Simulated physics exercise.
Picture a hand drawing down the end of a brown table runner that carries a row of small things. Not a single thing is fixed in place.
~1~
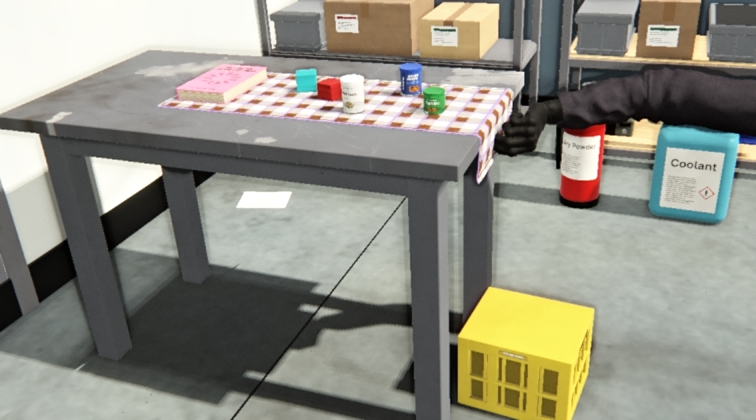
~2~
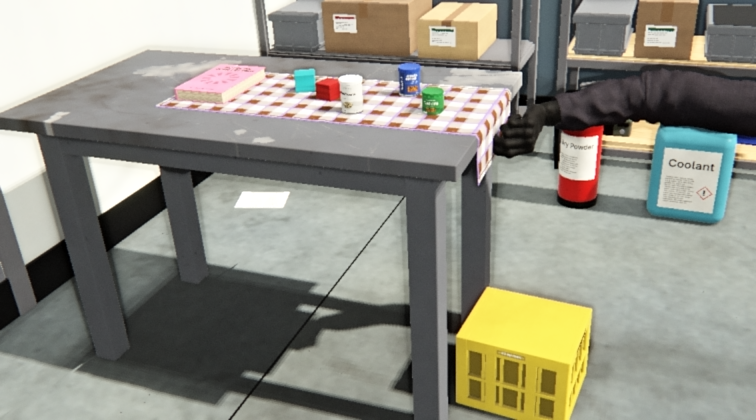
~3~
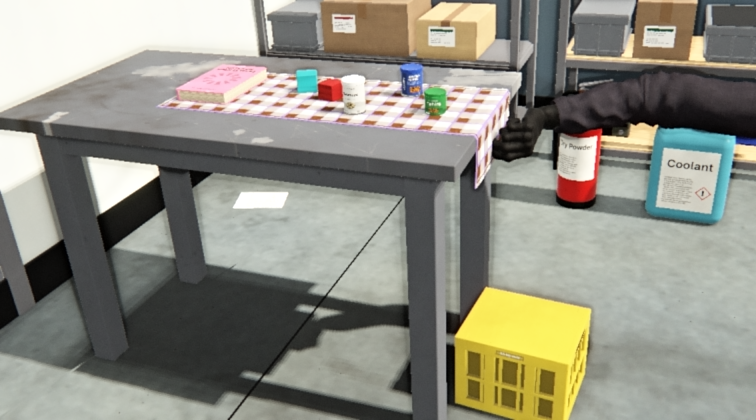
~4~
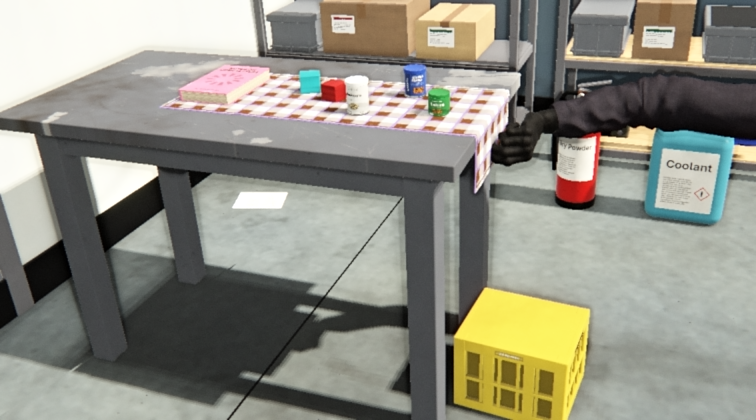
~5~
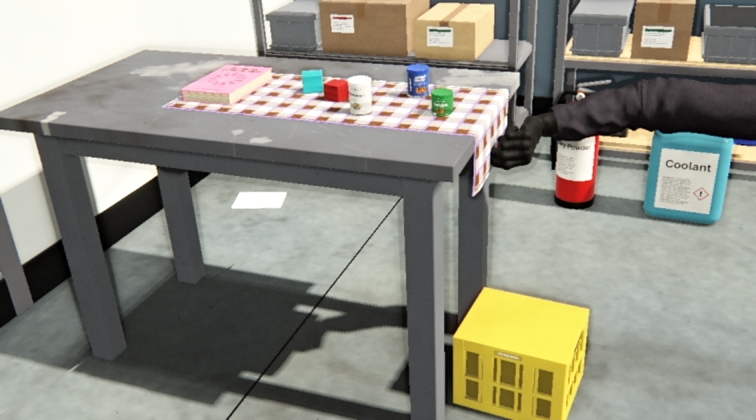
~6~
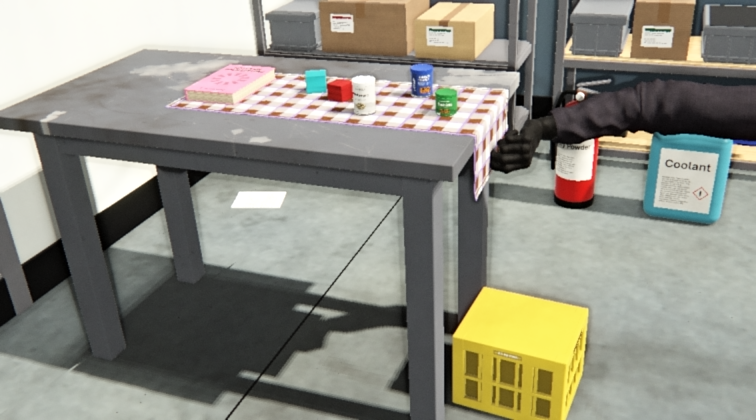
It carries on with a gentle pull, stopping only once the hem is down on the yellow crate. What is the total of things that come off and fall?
Oh, the ones that fall number four in all this time.
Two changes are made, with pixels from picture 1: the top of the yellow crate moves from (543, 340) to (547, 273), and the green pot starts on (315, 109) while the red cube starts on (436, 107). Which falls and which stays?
Result: Green pot still there, red cube gone.
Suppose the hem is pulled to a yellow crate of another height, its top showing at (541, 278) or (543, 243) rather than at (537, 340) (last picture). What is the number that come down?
In that event, 2 and 1.
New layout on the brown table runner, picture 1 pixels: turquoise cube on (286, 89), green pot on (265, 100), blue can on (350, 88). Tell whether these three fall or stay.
Turquoise cube: Stays. Green pot: Stays. Blue can: Goes.
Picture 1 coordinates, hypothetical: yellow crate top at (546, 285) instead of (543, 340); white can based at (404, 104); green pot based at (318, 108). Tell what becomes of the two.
Observed: White can departs; green pot remains seated.
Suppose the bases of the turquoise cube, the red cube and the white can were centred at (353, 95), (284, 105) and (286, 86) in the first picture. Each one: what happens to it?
Of the three, the turquoise cube ends off the top, the red cube stays aloft and the white can stays aloft.
Soon after, hem near (493, 258); green pot and blue can gone.
Then, hem on the crate; green pot, blue can, white can and red cube gone.
At rest, hem on the crate; green pot, blue can, white can and red cube gone. It carries off four.
